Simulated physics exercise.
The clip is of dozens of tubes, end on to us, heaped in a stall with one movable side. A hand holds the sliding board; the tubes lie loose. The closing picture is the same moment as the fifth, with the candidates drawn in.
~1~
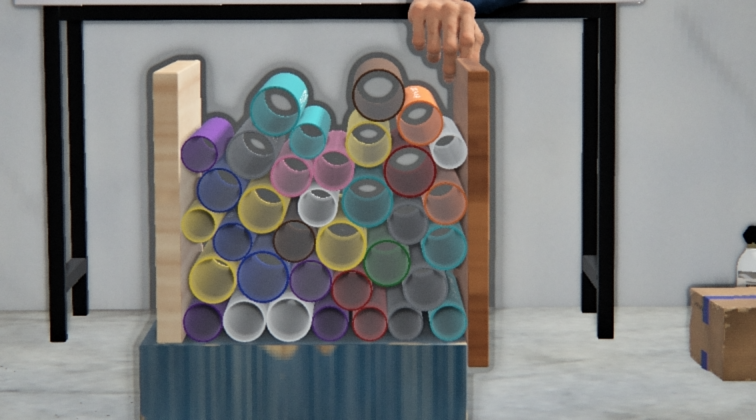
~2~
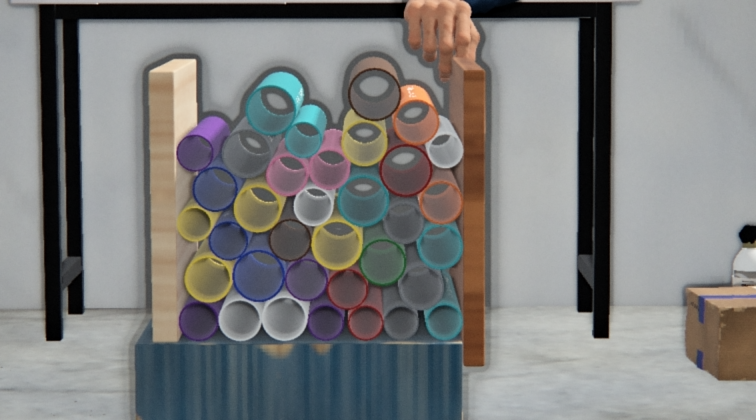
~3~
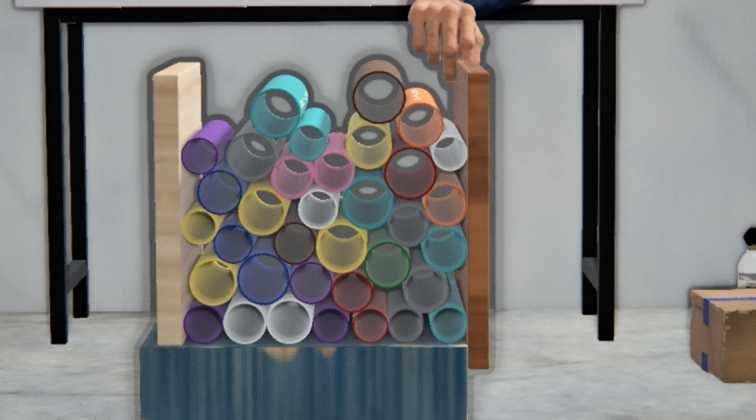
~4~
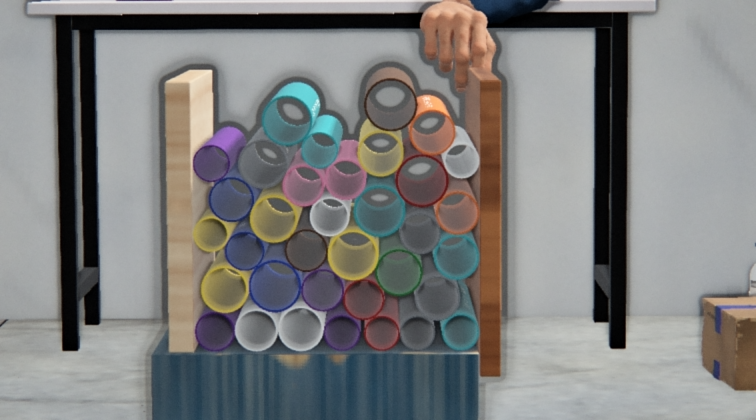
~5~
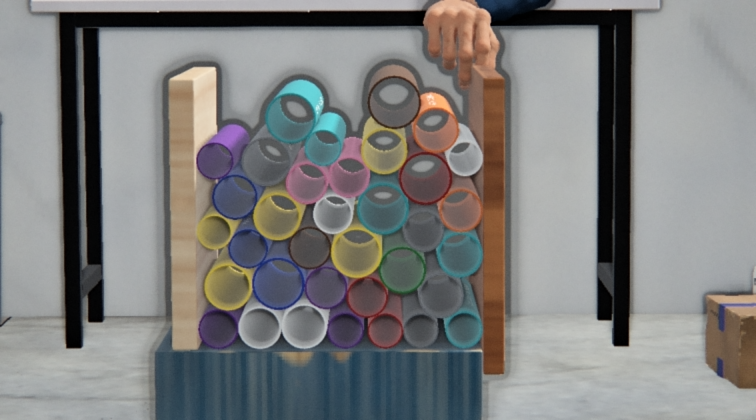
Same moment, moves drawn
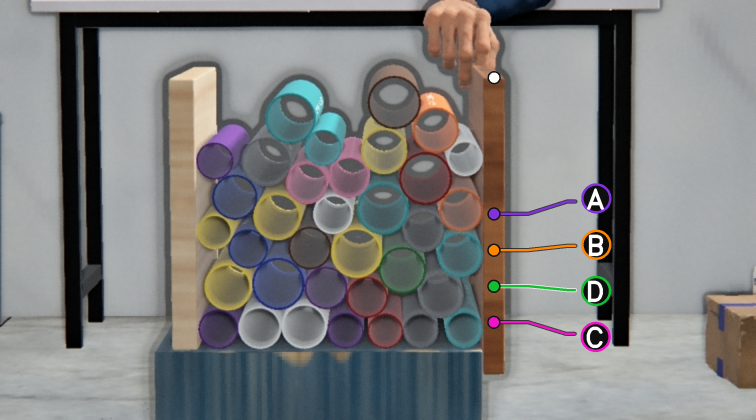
The view sways slightly left, then right, as a hand holds the board beside motionless tubes.
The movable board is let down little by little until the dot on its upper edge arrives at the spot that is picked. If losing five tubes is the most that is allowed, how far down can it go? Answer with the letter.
The lowest mark that will do is A.
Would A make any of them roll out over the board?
At A: Yes.
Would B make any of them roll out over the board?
Yes, at B.
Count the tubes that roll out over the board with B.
It comes to six.
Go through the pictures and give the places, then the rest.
The first frame shows a blue tube (232, 242); a yellow tube (262, 209); a blue tube (219, 190).
The second frame shows a blue tube (215, 189); a turquoise tube (303, 140).
The third frame shows side board (470, 202); a purple tube (203, 324).
The fourth frame shows a grey tube (418, 332); a blue tube (275, 286).
The fifth frame shows a blue tube (248, 248); a yellow tube (278, 216); a blue tube (235, 197).
On the marked copy, A at (494, 214); B at (494, 251); C at (494, 323); D at (494, 286); the white dot at (494, 77).
With A. Early on, top of the board (483, 141).
Further on, top of the board (483, 212).
At the end, top of the board (483, 213), three out over the board.
As for the rest, B six out over the board; C more than five out over the board; D more than five out over the board.
